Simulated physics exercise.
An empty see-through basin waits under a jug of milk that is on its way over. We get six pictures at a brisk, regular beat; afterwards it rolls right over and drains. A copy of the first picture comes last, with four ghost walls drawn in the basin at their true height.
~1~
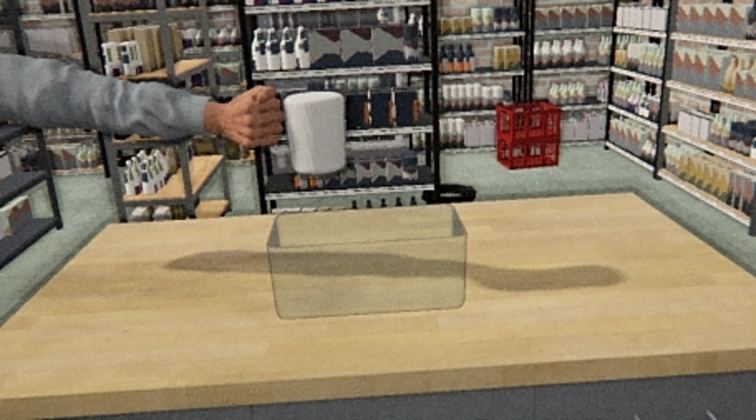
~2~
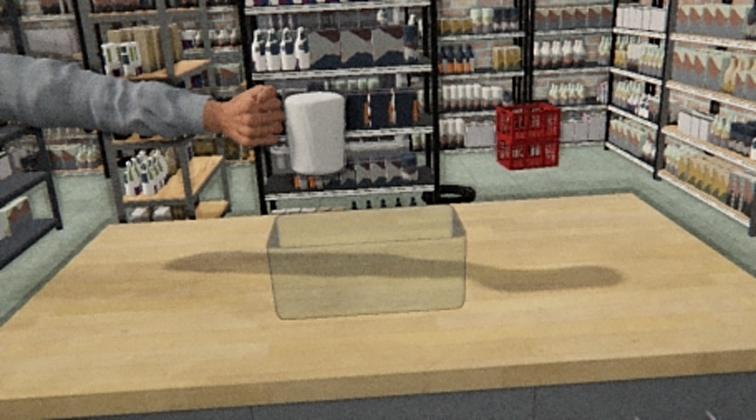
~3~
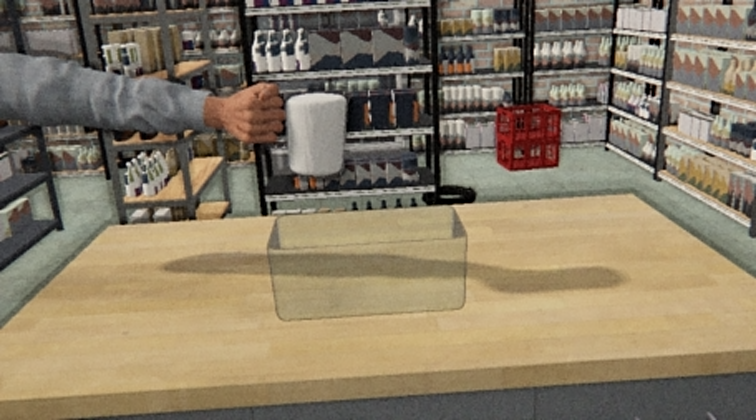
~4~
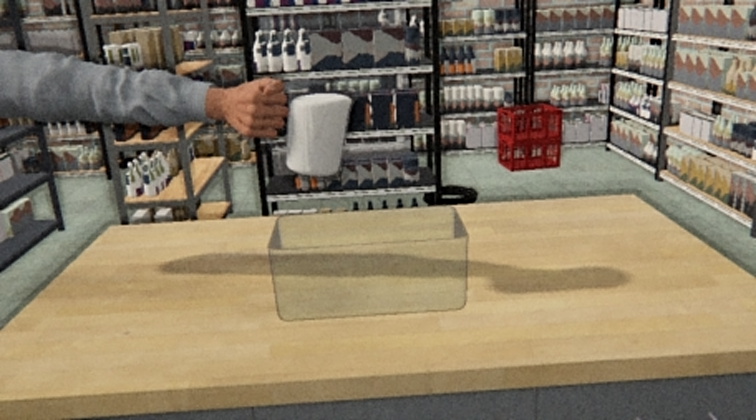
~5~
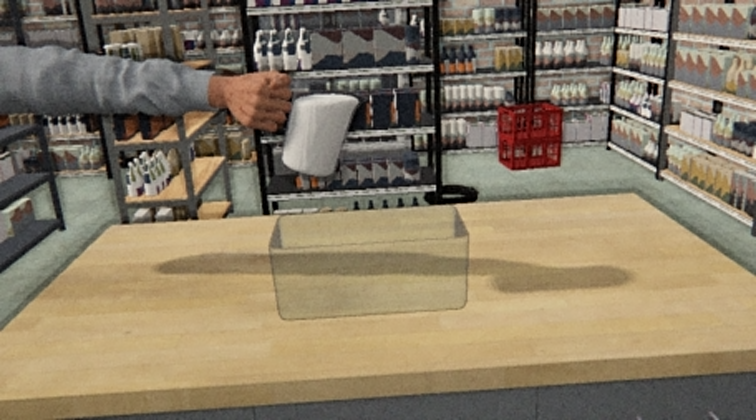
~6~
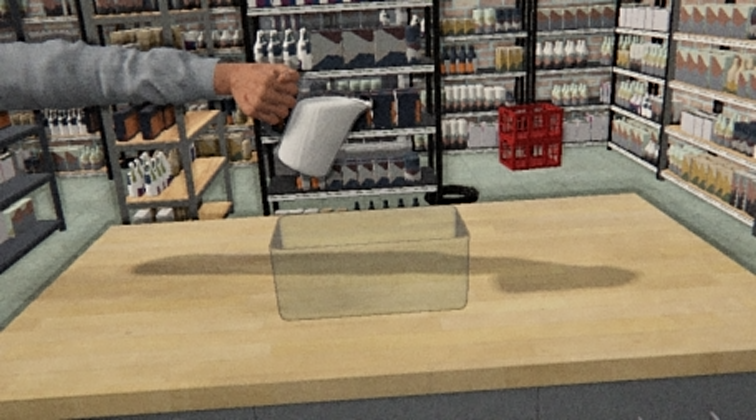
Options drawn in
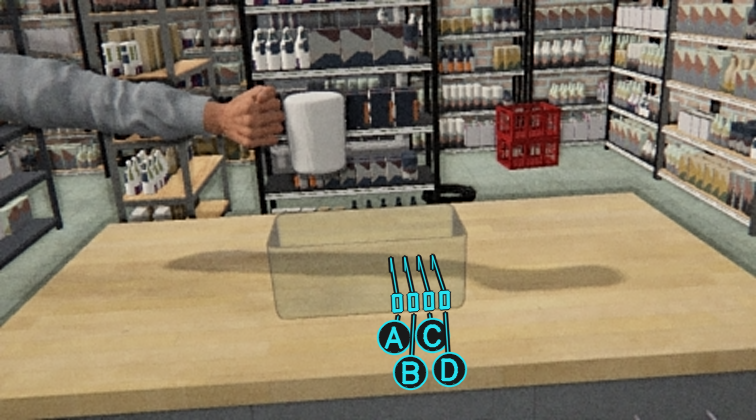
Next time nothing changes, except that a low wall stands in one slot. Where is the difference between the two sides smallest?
The answer is slot B.
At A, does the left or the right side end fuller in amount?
More ends on the right.
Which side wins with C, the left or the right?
The left one.
In cyan, A at (398, 316); B at (413, 315); C at (429, 314); D at (445, 313).
Choosing A, about 30 % ends left of the wall and 67 % right of it; 3 % is lost outside.
Choosing B, about 47 % ends left of the wall and 50 % right of it; 3 % is lost outside.
Choosing C, about 71 % ends left of the wall and 26 % right of it; 3 % is lost outside.
Choosing D, about 85 % ends left of the wall and 12 % right of it; 3 % is lost outside.
